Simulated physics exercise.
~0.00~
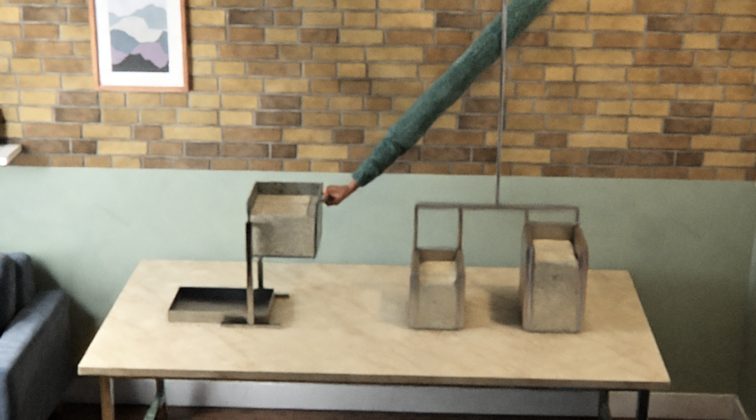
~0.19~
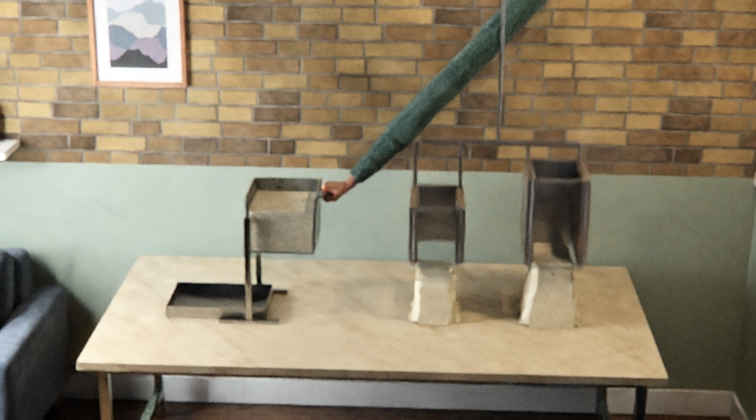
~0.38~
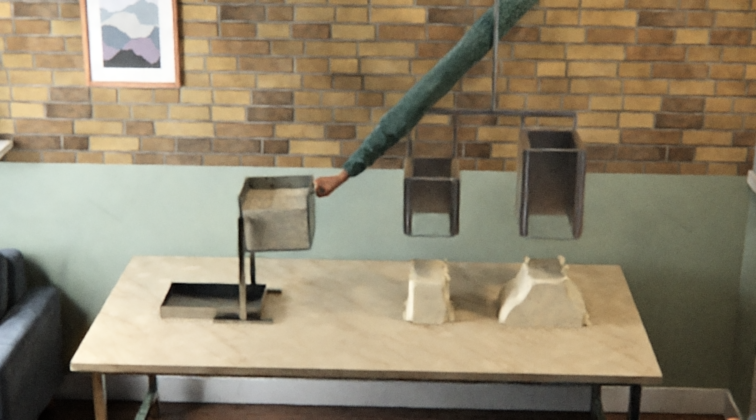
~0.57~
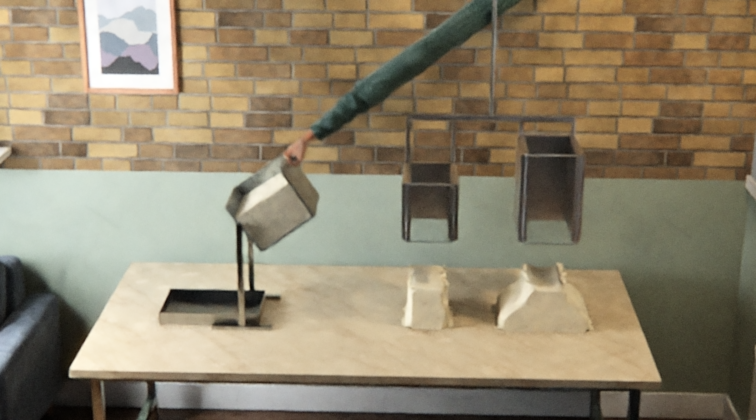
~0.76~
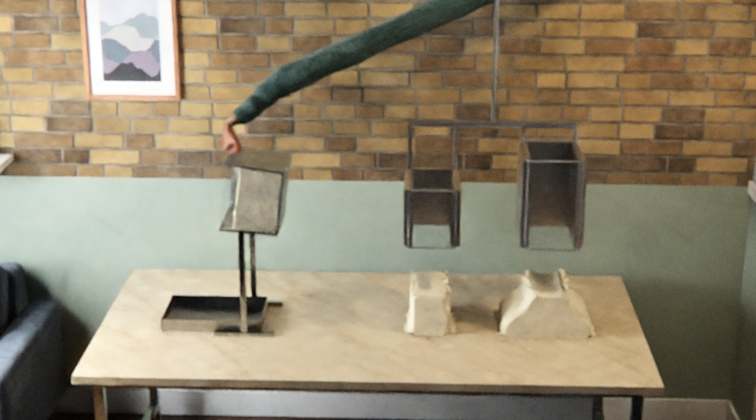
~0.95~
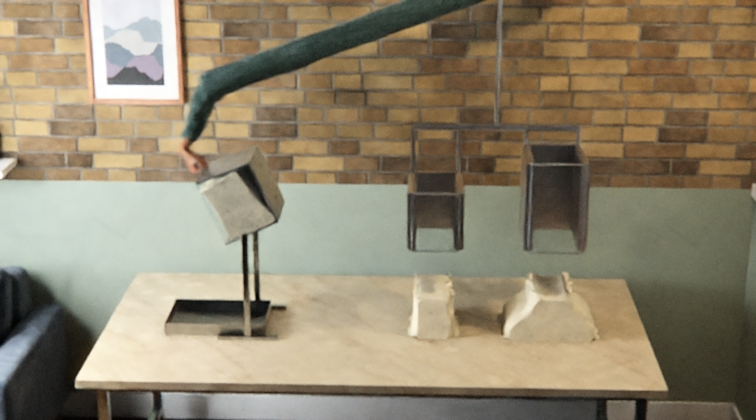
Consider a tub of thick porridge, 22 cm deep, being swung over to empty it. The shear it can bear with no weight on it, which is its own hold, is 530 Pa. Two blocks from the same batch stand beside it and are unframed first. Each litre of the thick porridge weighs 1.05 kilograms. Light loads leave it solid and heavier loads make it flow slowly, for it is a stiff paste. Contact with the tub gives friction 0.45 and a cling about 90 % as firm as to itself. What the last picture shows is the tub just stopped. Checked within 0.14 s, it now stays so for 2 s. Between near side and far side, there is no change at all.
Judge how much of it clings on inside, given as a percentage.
Something like 0 % clings on inside.
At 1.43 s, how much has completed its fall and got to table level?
At that moment, near 75 % is down.
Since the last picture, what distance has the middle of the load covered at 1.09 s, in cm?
It has moved close to 11 cm.
After 1.09 s, the tub is at 114 degrees and holds 54 %.
After 1.26 s, the tub is at 114 degrees and holds 7 %.
After 1.43 s, the tub is at 114 degrees and holds 0 %.
After 1.60 s, the tub is at 114 degrees and holds 0 %.
After 2.95 s, the tub is at 114 degrees and holds 0 %.
